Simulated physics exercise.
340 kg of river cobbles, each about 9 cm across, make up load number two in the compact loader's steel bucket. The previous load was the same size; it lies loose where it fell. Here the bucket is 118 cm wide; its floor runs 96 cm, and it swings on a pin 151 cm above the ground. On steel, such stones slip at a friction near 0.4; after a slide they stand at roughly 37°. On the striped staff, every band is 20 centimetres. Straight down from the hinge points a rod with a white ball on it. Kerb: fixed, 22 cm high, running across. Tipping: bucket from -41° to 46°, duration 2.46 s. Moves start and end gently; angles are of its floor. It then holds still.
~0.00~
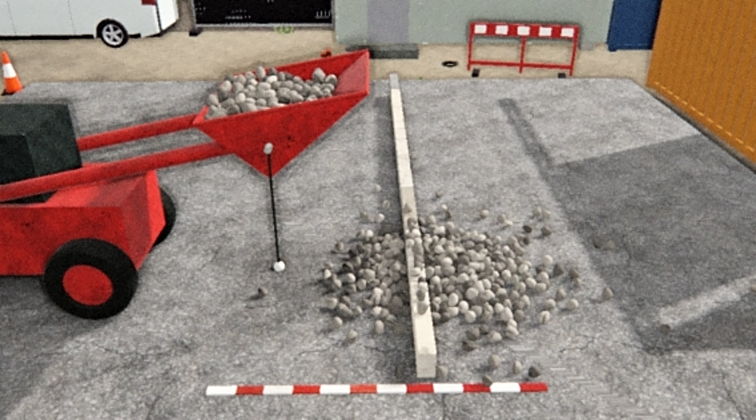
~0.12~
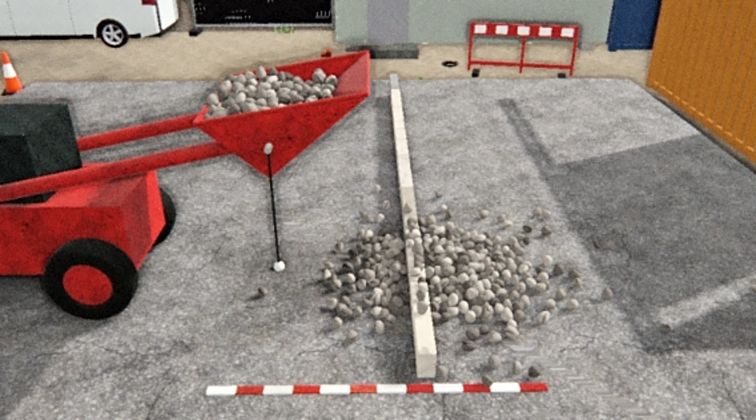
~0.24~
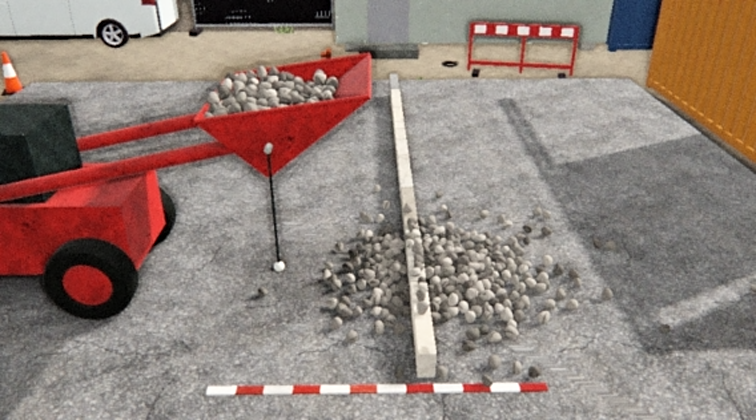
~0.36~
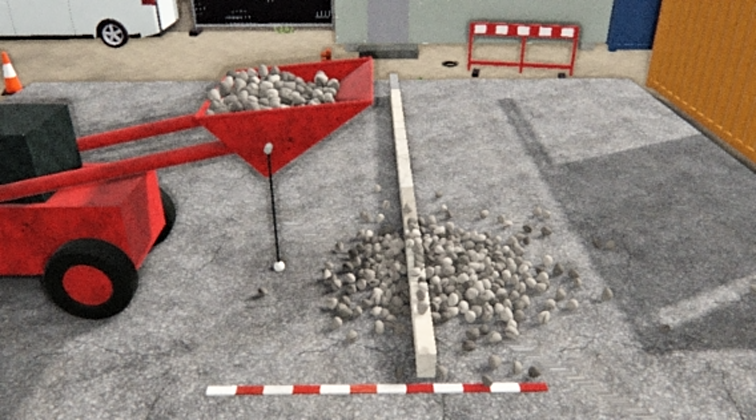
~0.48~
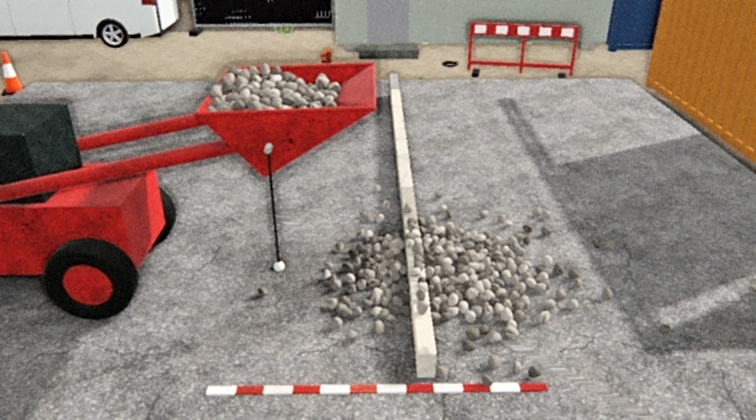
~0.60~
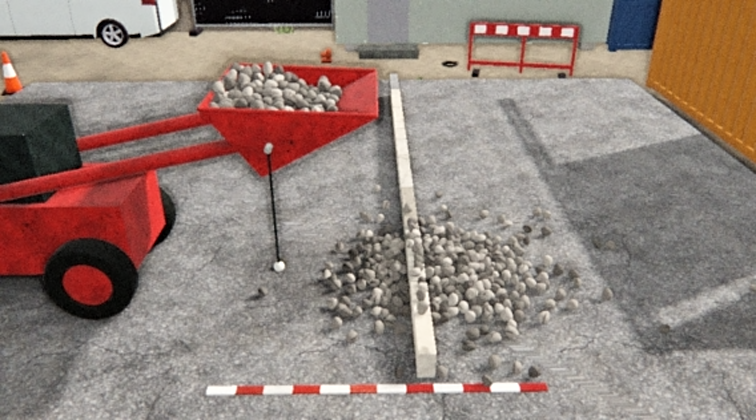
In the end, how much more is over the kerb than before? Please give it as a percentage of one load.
By the end about 9 per cent more lies there.
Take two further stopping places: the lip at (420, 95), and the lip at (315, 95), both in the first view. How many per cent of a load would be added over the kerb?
Near 80 in a hundred, then near 0 in a hundred.
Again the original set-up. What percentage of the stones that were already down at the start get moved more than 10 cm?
Close to 10 per cent.
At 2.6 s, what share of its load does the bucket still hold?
Close to 0 in a hundred.
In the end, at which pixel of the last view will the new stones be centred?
Roughly pixel (380, 264) in the last view.
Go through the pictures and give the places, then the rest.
The bucket is at -41°, its lip at (368, 93); the top of the load is at (263, 82). The earlier load is highest near (413, 239), 27 cm above ground level, 34 % on this side of the kerb, 66 % over the kerb, in the first frame.
The bucket is at -40°, its lip at (368, 94); the top of the load is at (259, 81); the stones move at 0.0 m/s on average, in the second frame.
Lip at (370, 97), floor tilted -39°, highest stones at (255, 83); the stones move at 0.1 m/s on average, in the third frame.
Lip at (372, 102), floor tilted -36°, highest stones at (247, 81); the stones move at 0.1 m/s on average, in the fourth frame.
Lip at (375, 109), floor tilted -32°, highest stones at (242, 77); the stones move at 0.1 m/s on average, in the fifth frame.
Lip at (378, 117), floor tilted -28°, highest stones at (245, 74); the stones move at 0.2 m/s on average, in the sixth frame.
After 1.8 s the floor is at 32°; in per cent of one load, 94 in the bucket, 40 on this side of the kerb, 66 over the kerb; the foremost stones are at (614, 269).
After 2.6 s the floor is at 46°; in per cent of one load, 2 in the bucket, 127 on this side of the kerb, 70 over the kerb; the foremost stones are at (614, 269).
After 2.9 s the floor is at 46°; in per cent of one load, 0 in the bucket, 126 on this side of the kerb, 74 over the kerb; the foremost stones are at (614, 269).
After 5.6 s the floor is at 46°; in per cent of one load, 0 in the bucket, 126 on this side of the kerb, 74 over the kerb; the foremost stones are at (614, 269). Net gain over the kerb, 9.
